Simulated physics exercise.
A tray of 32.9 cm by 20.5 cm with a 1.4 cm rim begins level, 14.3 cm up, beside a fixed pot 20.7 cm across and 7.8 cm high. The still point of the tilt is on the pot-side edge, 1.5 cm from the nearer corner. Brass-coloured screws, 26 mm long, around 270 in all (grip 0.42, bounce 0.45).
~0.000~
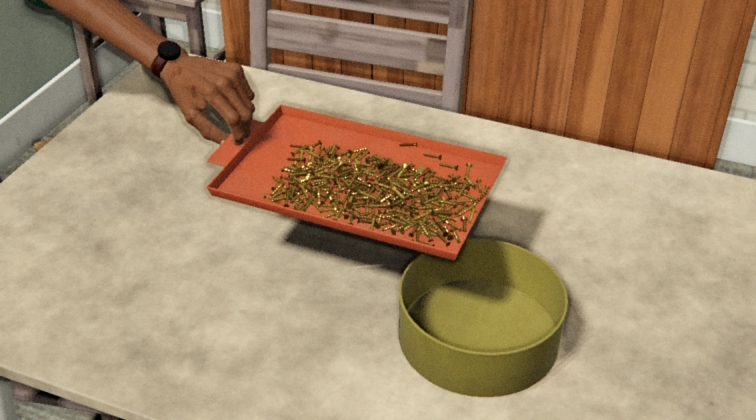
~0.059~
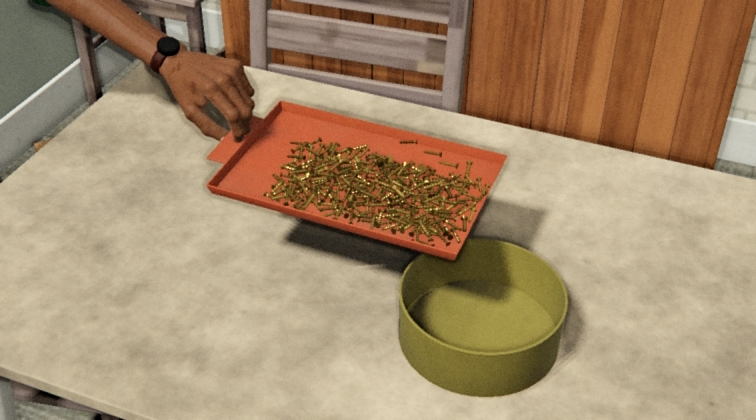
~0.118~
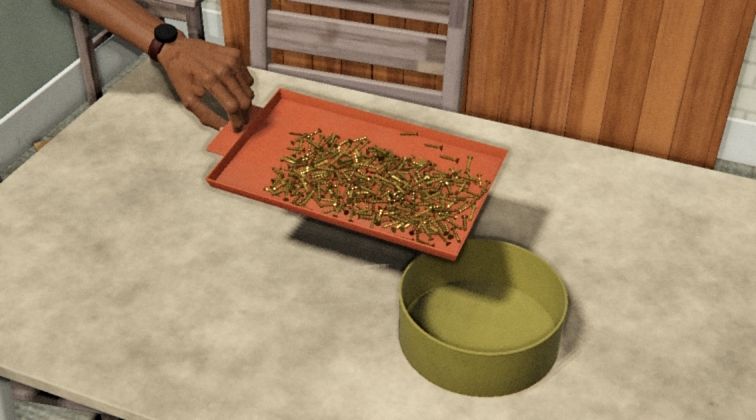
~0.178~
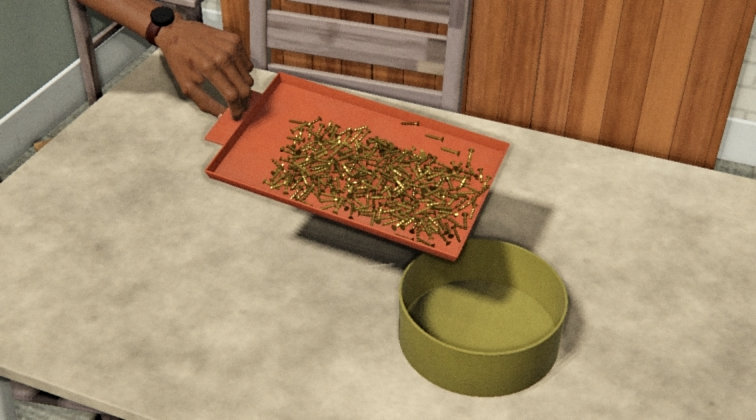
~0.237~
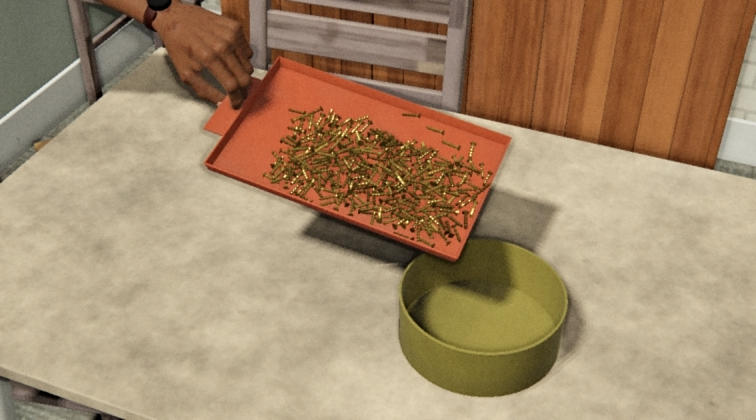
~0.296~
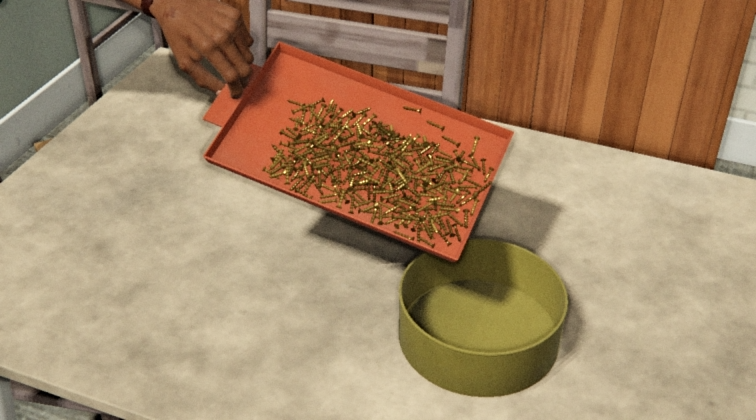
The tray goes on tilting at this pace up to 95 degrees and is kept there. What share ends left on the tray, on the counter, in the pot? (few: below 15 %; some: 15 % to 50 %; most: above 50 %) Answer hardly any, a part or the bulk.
Tray: Hardly any, counter: A part, pot: The bulk.
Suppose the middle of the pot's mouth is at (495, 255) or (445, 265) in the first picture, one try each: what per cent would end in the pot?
About 5 and 25 per cent.
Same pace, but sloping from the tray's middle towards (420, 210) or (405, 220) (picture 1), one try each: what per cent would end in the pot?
Some 95 and 100 per cent.
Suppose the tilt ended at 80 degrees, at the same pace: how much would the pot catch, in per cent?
It would be near 75 per cent.
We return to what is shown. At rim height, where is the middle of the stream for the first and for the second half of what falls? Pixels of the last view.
First near (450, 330), later near (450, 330).
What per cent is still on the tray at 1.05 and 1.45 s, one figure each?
About 25, 0.
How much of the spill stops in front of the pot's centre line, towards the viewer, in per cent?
Some 100 per cent.
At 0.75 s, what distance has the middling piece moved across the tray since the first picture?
About 6 cm.
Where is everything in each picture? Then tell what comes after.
Tray tilt 0 degrees, front corners at (211, 186) and (454, 251); middle of the pieces at (376, 188); pot at (483, 292), in the first picture.
Tray tilt 1 degrees, front corners at (211, 184) and (455, 251); middle of the pieces at (376, 187), in the second picture.
Tray tilt 5 degrees, front corners at (210, 178) and (455, 252), lowest corner right front; middle of the pieces at (376, 182), in the third picture.
Tray tilt 10 degrees, front corners at (209, 169) and (455, 253), lowest corner right front; middle of the pieces at (377, 175), in the fourth picture.
Tray tilt 14 degrees, front corners at (208, 162) and (455, 255), lowest corner right front; middle of the pieces at (377, 169), in the fifth picture.
Tray tilt 19 degrees, front corners at (208, 155) and (455, 256), lowest corner right front; middle of the pieces at (378, 164); pot at (483, 292). The tray's pace is about 80 degrees a second, in the sixth picture.
After 0.75 s, tilt 56 degrees; the tray holds 100 %, the pot 0 %.
After 1.05 s, tilt 80 degrees; the tray holds 25 %, the pot 40 %.
Then, at 1.45 s, tilt 95 degrees; the tray holds 0 %, the pot 75 %.
At rest (2.0 s), tray 0 %, counter 25 %, pot 75 %.
